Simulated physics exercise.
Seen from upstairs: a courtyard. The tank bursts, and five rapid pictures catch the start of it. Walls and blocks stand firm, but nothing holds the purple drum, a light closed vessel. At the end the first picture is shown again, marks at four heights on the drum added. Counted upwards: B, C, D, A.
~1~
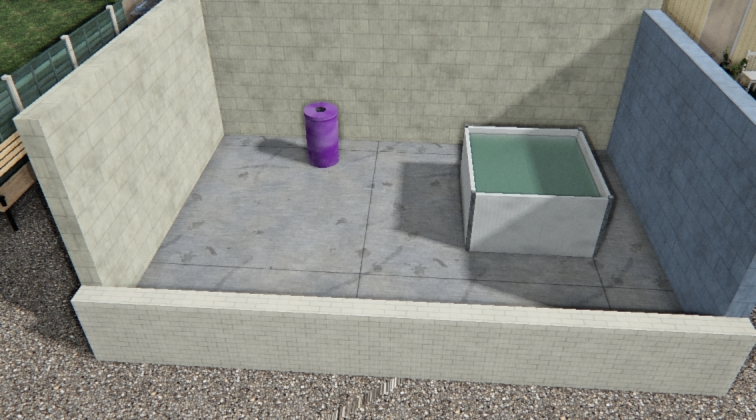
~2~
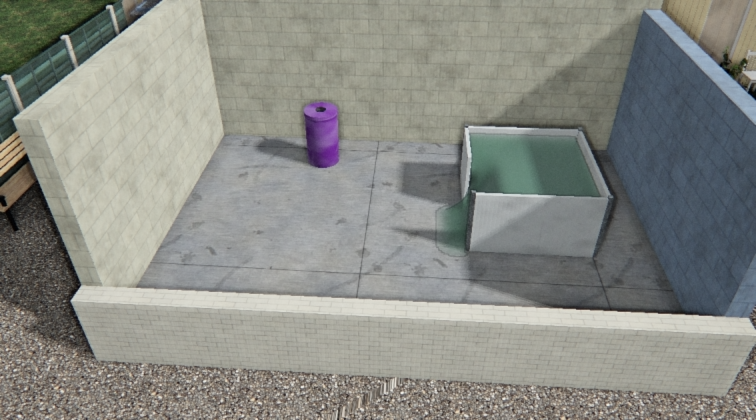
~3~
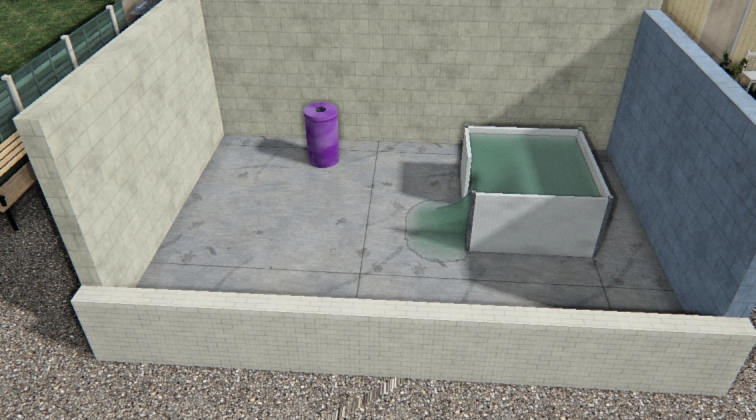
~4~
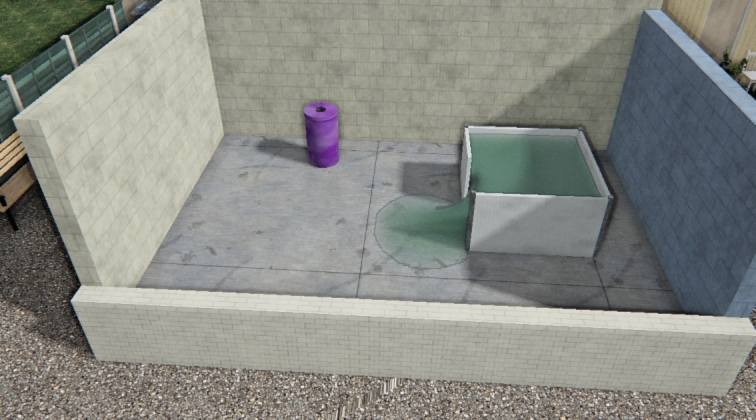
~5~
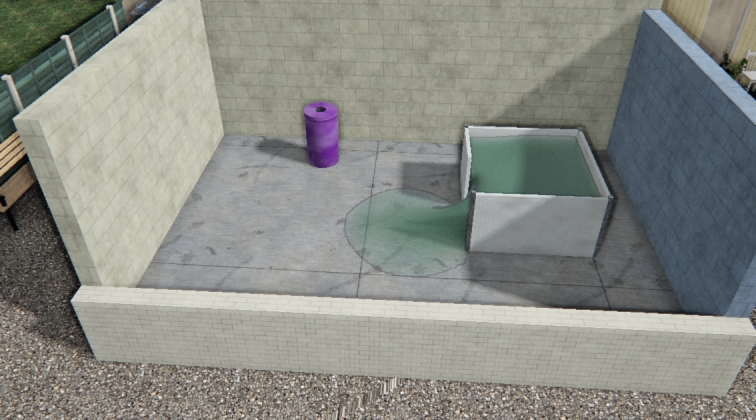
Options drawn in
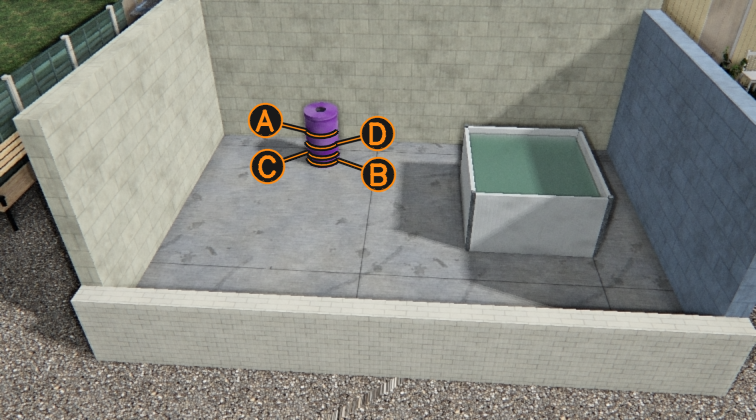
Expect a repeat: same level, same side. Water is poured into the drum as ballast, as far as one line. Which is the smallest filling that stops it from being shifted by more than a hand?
The limit is C.
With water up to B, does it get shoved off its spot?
Yes.
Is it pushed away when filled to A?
No.
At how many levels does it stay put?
Three of the four.
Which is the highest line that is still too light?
That would be B.
In orange, A at (319, 136); B at (321, 165); C at (320, 158); D at (320, 148); from the bottom up B, C, D, A.
If A is chosen, it does not move.
If B is chosen, it is pushed about 4 times its own width away.
If C is chosen, it does not move.
If D is chosen, it does not move.
